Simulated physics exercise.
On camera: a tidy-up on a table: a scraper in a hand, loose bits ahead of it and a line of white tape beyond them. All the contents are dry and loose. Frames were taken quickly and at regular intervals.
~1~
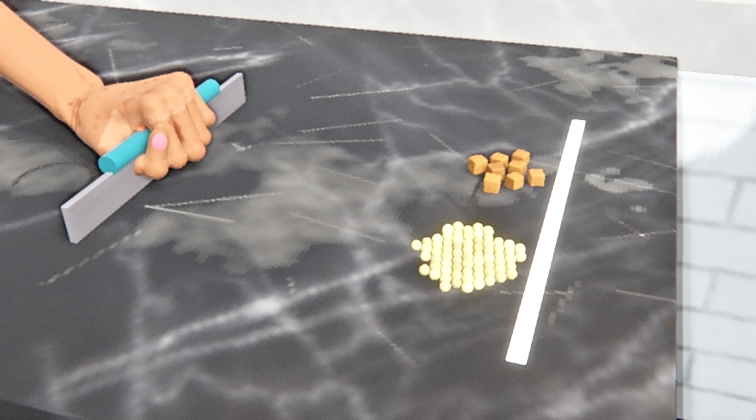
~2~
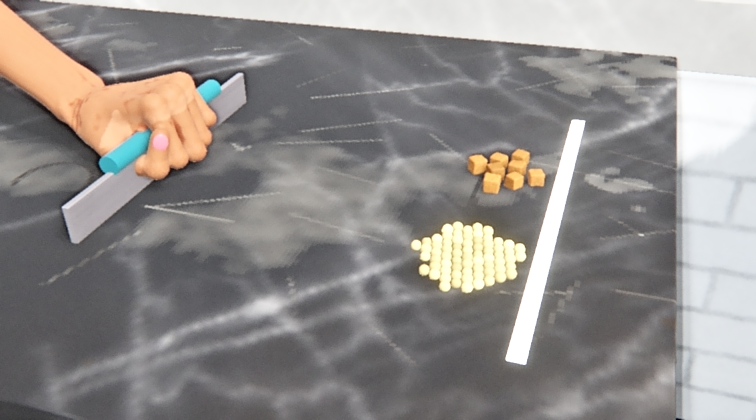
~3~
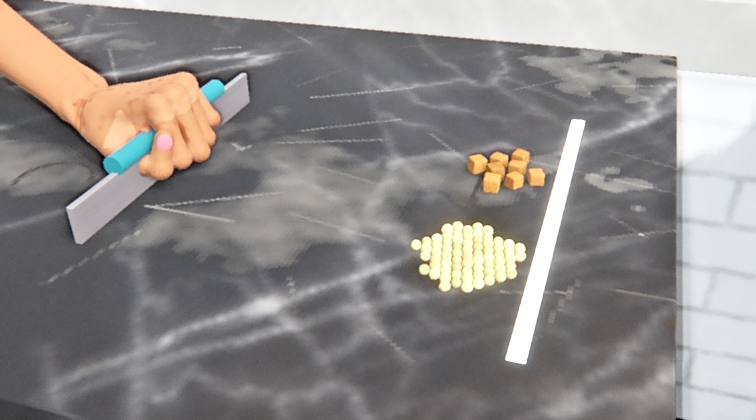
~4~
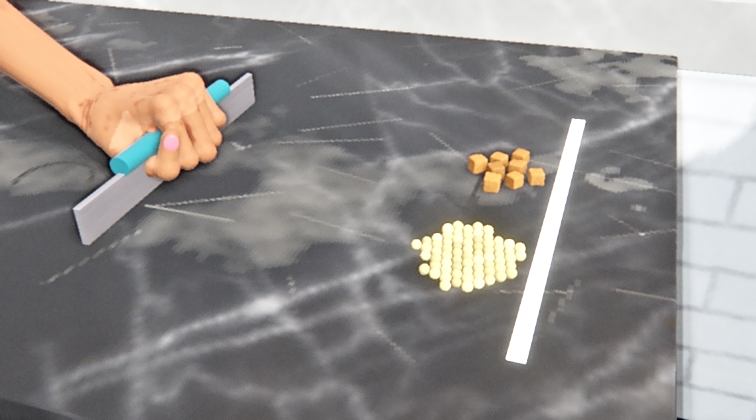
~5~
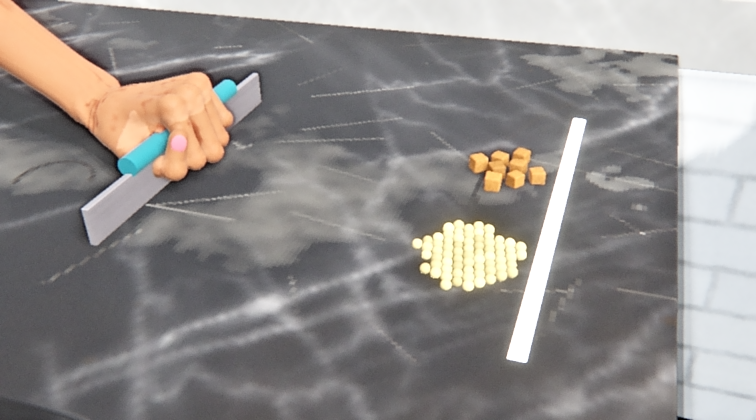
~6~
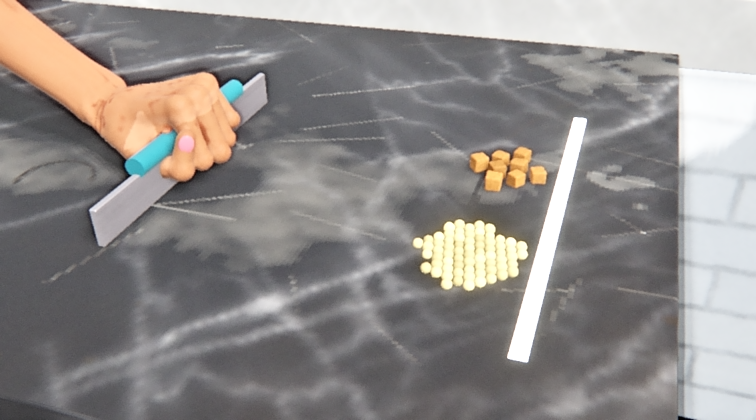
To begin with, a hand grips the blue handle of a gray scraper at the left of a dark marbled table, with orange-brown cubes and pale round beans lying before a white strip. The hand then slides the scraper slightly right, while both piles stay still.
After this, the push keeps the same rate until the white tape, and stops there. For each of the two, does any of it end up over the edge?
Near portion: No. Far portion: No.
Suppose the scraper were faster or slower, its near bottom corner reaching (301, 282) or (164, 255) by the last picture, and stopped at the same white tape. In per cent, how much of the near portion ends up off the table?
The first try gives 100 percent, the second 20 percent.
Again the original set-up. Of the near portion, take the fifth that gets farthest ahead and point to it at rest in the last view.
About (604, 286).
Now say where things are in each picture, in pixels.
The first frame shows scraper near (84, 211), at rest; white tape near (577, 129), about a palm's width from the edge; edge at (678, 238); near portion near (468, 257), many soya beans; far portion near (496, 172), a few brown sugar cubes.
The second frame shows scraper near (85, 211); far portion near (495, 172).
The third frame shows scraper near (90, 212); near portion near (467, 257).
The fourth frame shows scraper near (96, 212); far portion near (496, 171).
The fifth frame shows scraper near (104, 213); near portion near (468, 256).
The sixth frame shows scraper near (112, 214); white tape near (578, 127); edge at (680, 236); near portion near (469, 255); far portion near (497, 170).
Then, 1.54 s on from there, scraper still moving, near (369, 155); near portion all on the table, its front near (522, 254); far portion all on the table, its front near (538, 176).
Then, 3.10 s on from there, scraper stopped at the white tape; near portion all on the table, its front near (609, 289); far portion all on the table, its front near (600, 175).
Then, 3.38 s on from there, scraper stopped at the white tape; near portion all on the table, its front near (615, 290); far portion all on the table, its front near (600, 175).
In the end, scraper stopped at the white tape; near portion all on the table, its front near (615, 290); far portion all on the table, its front near (600, 175).
